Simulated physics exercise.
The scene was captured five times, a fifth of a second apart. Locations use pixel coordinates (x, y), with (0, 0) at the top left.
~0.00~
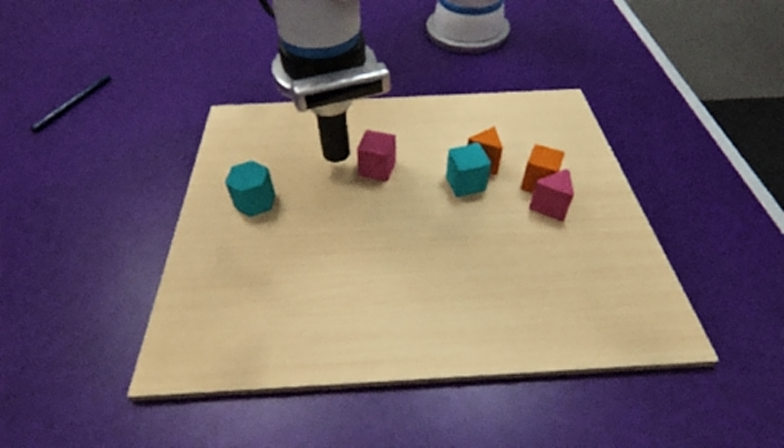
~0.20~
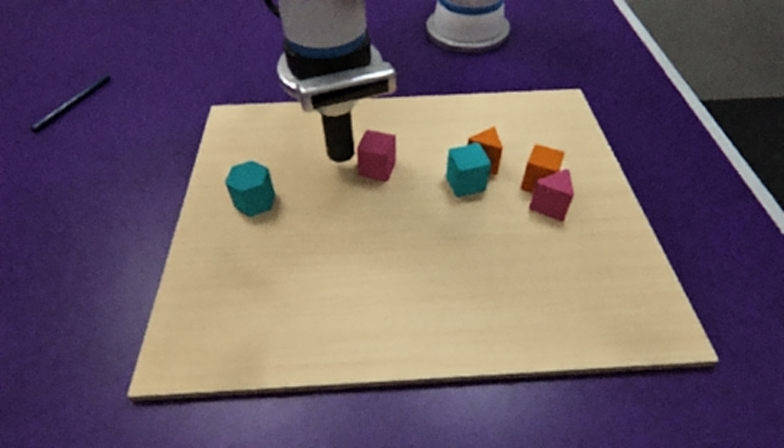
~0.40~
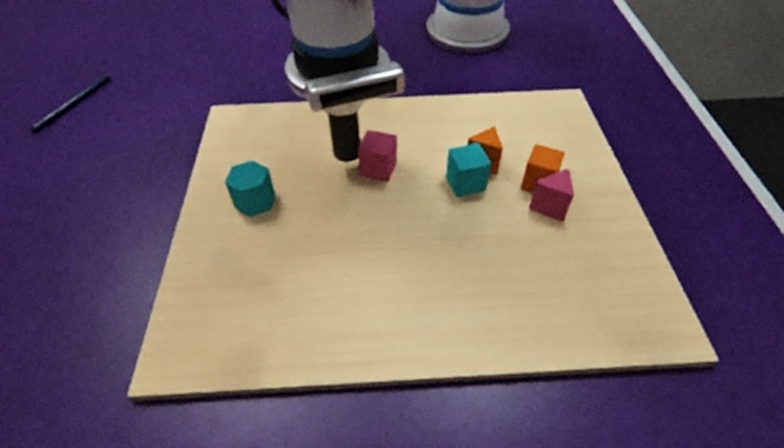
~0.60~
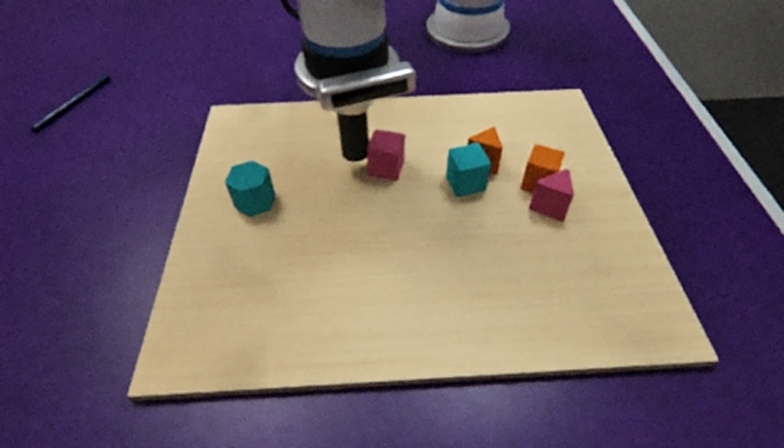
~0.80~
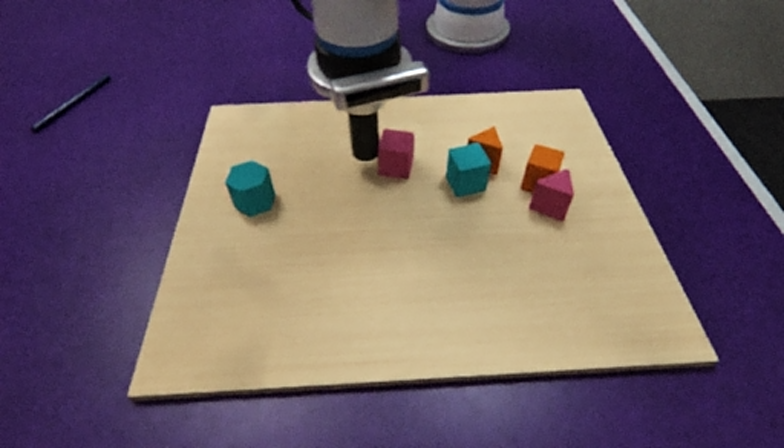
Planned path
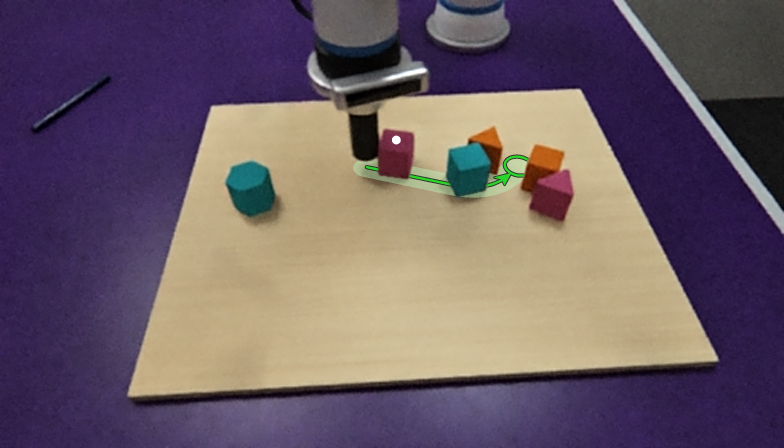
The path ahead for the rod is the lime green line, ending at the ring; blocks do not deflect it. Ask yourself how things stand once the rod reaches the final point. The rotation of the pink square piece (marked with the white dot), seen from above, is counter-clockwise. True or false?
The statement is correct.
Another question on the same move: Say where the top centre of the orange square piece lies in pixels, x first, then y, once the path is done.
Pixel (586, 160).
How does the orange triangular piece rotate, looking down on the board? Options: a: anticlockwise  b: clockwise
Answer: A.
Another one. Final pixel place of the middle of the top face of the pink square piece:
I'd guess (453, 135).
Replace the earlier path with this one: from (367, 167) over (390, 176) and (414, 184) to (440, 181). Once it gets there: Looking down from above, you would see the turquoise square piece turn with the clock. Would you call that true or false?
True.
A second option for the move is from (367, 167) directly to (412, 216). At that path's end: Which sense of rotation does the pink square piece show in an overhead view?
Seen from above, counterclockwise.
The drawn path runs from (367, 167) by way of (420, 178) and (476, 187) to (519, 166); the dot is on the pink square piece.
What follows on the original path. One third of the way, rod (421, 164); pink square piece (444, 138), turned 50° anticlockwise.
Two thirds of the way, rod (479, 172); pink square piece (453, 135), turned 75° anticlockwise; turquoise square piece (514, 163), turned 15° clockwise.
At the end, rod (522, 151); pink square piece (453, 135), turned 75° anticlockwise; turquoise square piece (547, 159), turned 60° clockwise; orange triangular piece (499, 133), turned 75° anticlockwise; orange square piece (586, 160), turned 25° anticlockwise.
